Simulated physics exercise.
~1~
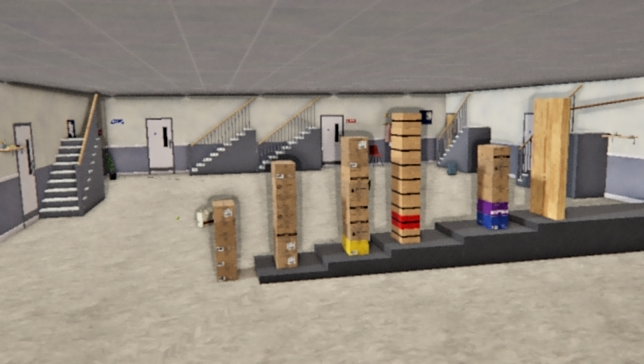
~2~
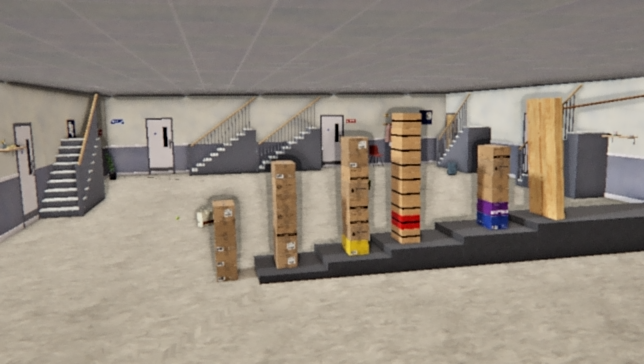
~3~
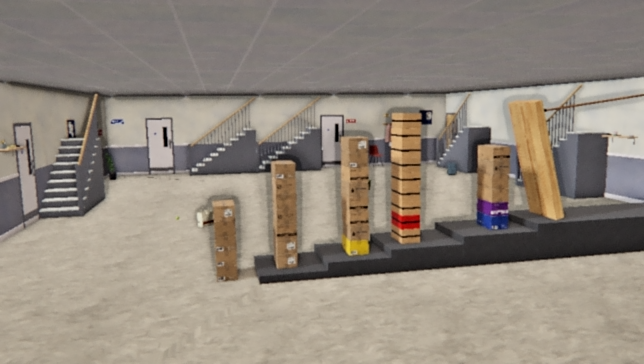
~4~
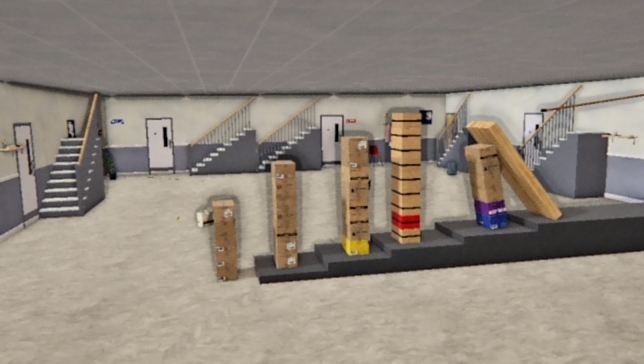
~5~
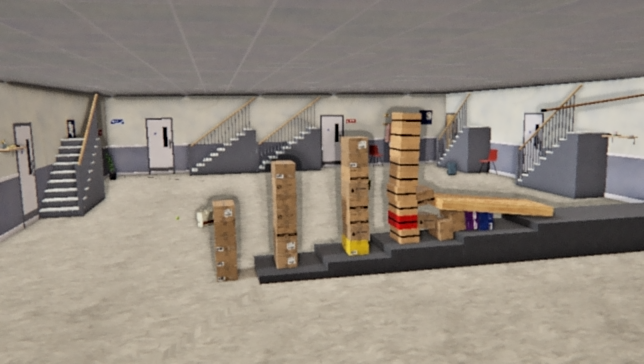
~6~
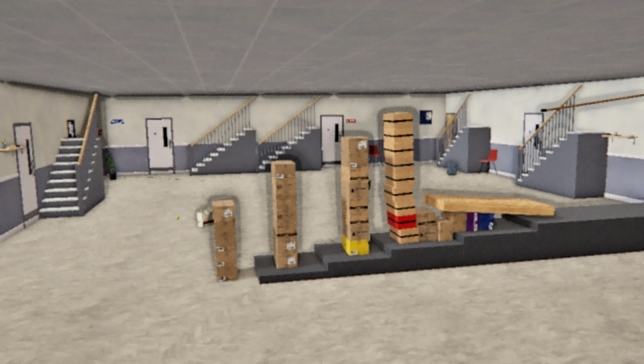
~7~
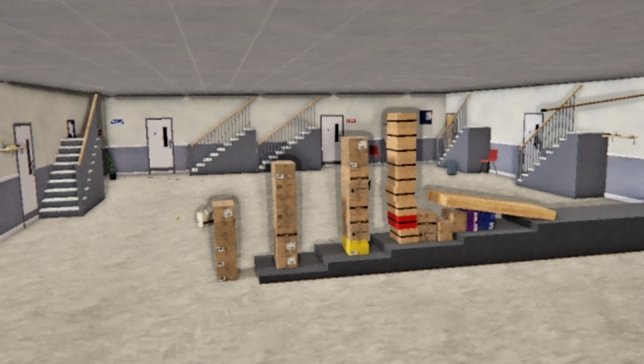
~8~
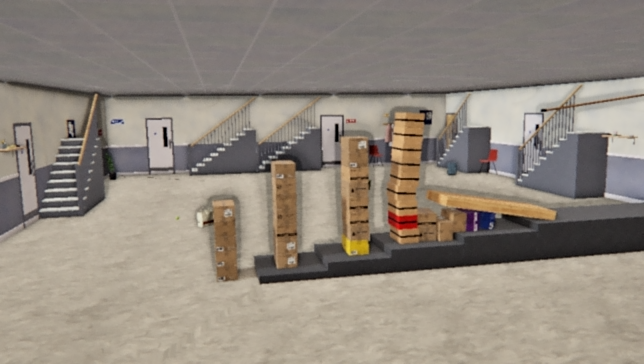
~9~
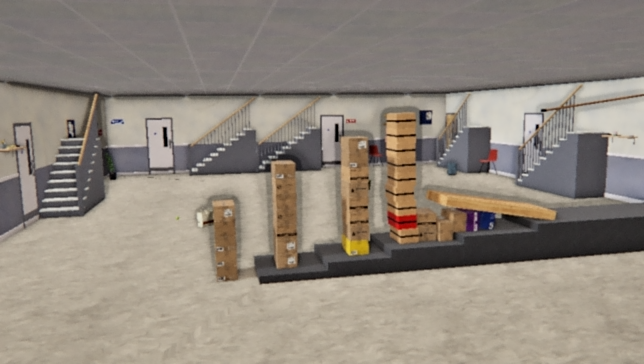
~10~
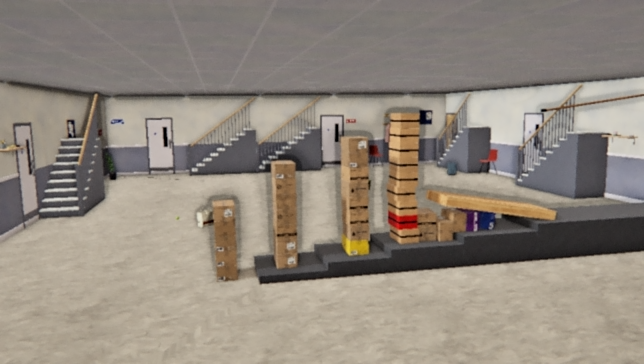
At the start, five separate piles of brown cartons stand along dark steps descending to the left, with a tall wooden board upright at the right end. A thin pole nudges the board near its top, and it leans left. The board drops onto the short pile holding the purple and blue cartons, which topples left toward the foot of the tallest pile. That pile, with its red carton, sways slightly but stays up. At the end, the board lies sloping over the fallen cartons, while the red and yellow cartons remain in their standing piles.
